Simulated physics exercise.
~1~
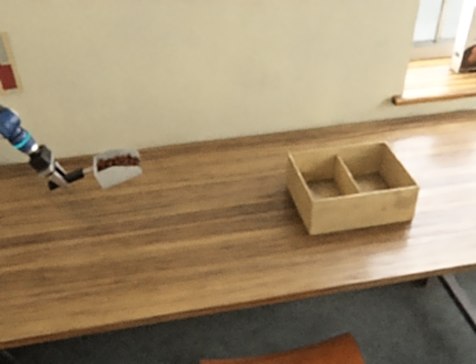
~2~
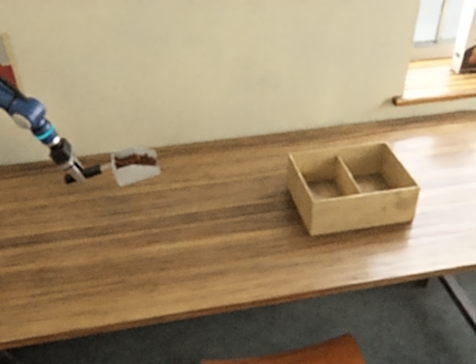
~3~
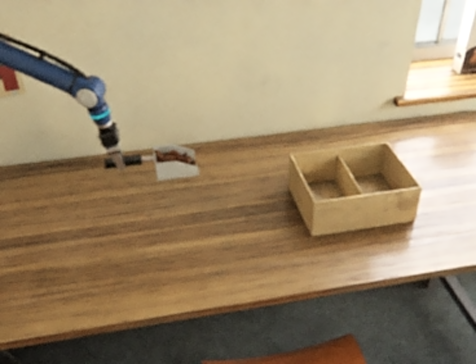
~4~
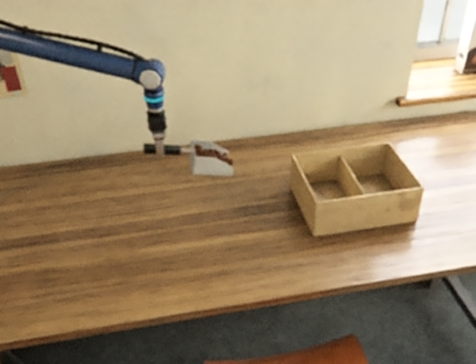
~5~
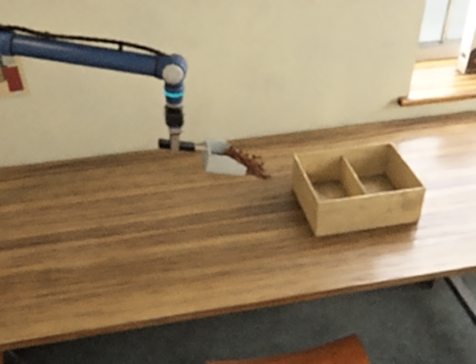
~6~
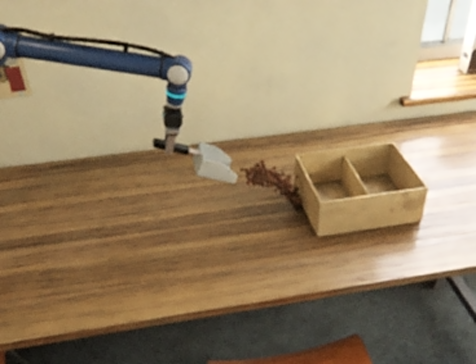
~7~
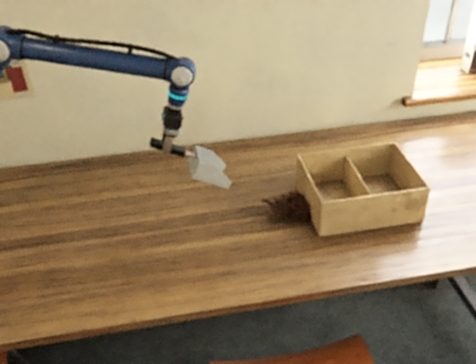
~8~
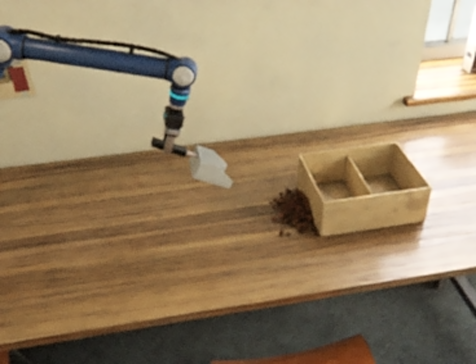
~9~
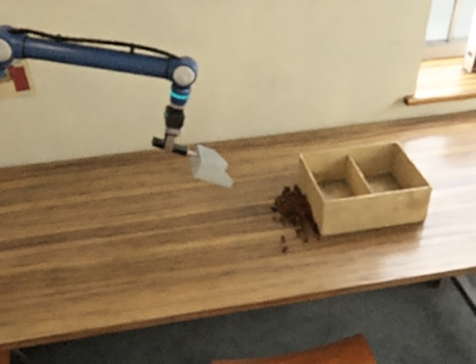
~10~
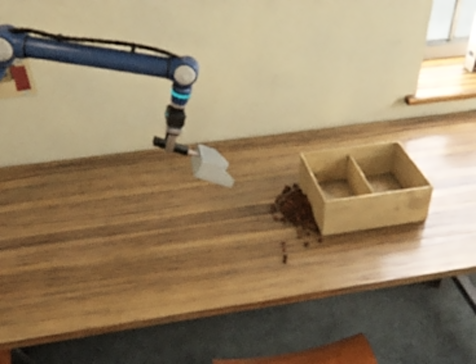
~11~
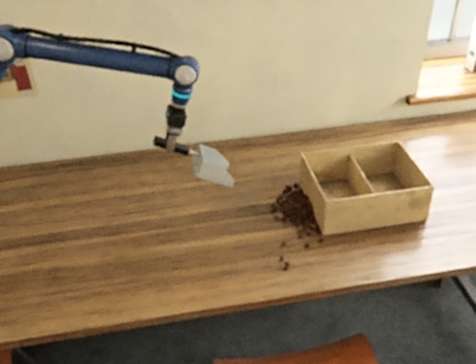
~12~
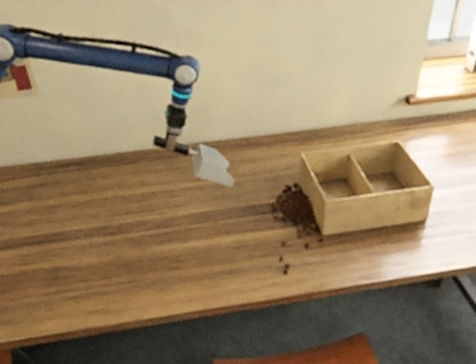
A blue robot arm carried a scoop of brown pellets rightward over a wooden table toward a divided wooden box, then tipped it too early, so the pellets spilled out and settled in a pile on the table against the box's left side.
